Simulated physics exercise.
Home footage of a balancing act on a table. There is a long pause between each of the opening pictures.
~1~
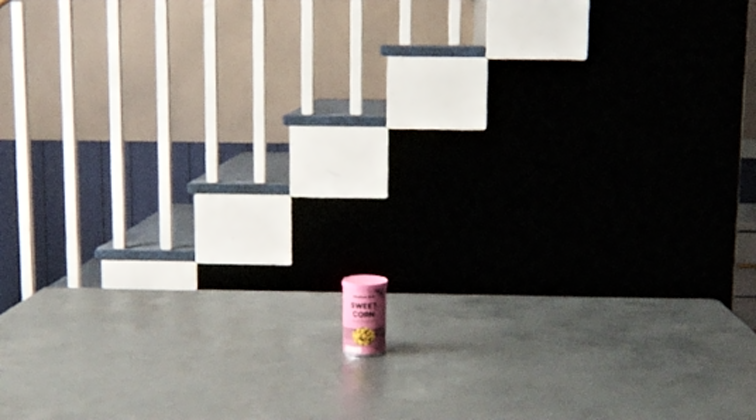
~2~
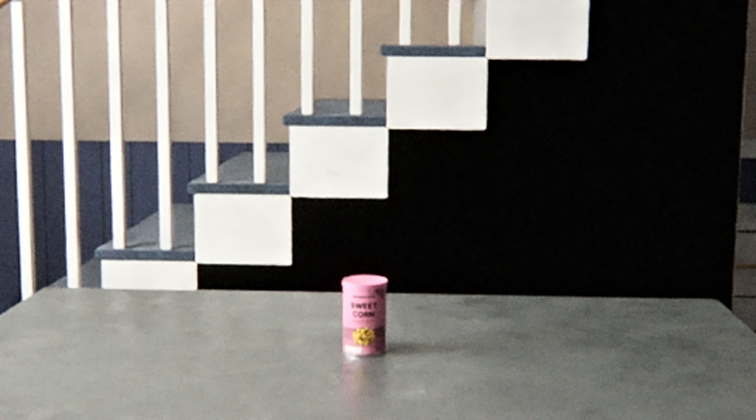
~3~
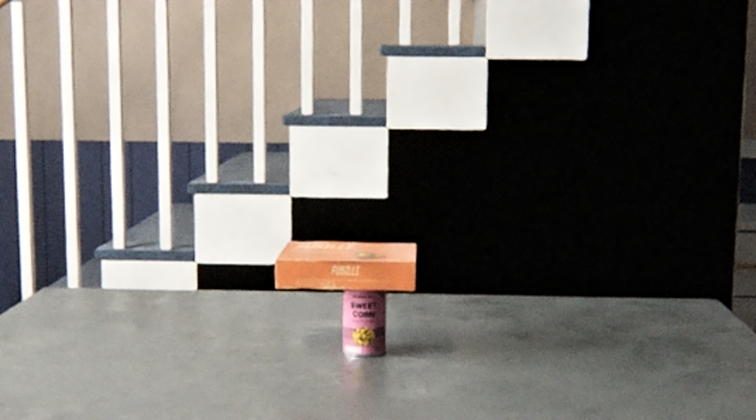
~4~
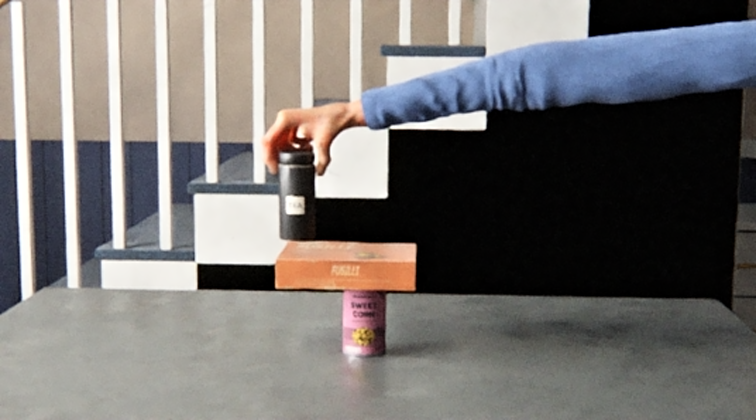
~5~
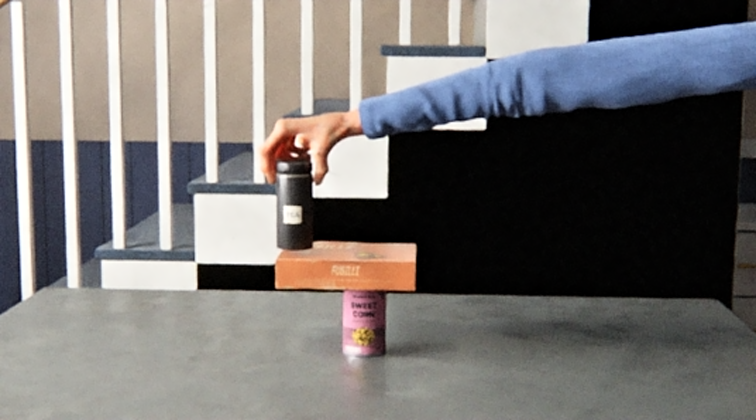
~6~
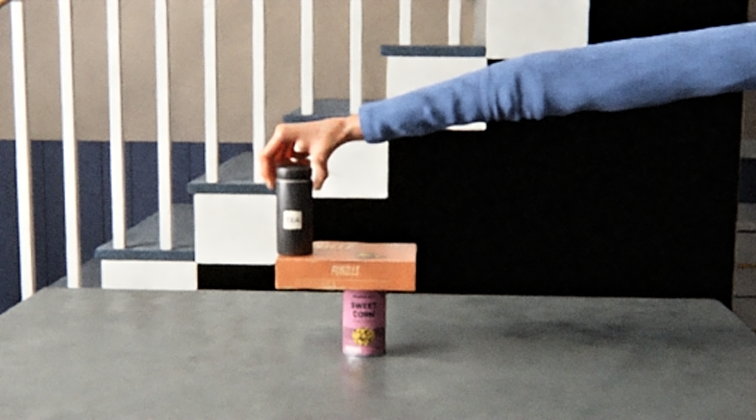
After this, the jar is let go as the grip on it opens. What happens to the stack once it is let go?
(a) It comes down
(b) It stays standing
The answer is a.
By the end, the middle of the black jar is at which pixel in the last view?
It ends near (196, 342).
Then, 0.30 s after the last picture, black jar now fallen; orange packet tipped 39° from how it was.
Then, 0.40 s after the last picture, orange packet now fallen.
Then, 0.60 s after the last picture, things are still on the move.
Then, 0.90 s after the last picture, black jar resting near (196, 341).
By the end, fallen, black jar and orange packet; pink tin in place. Seen from the same camera at the end, black jar near (196, 342). The stack comes apart.
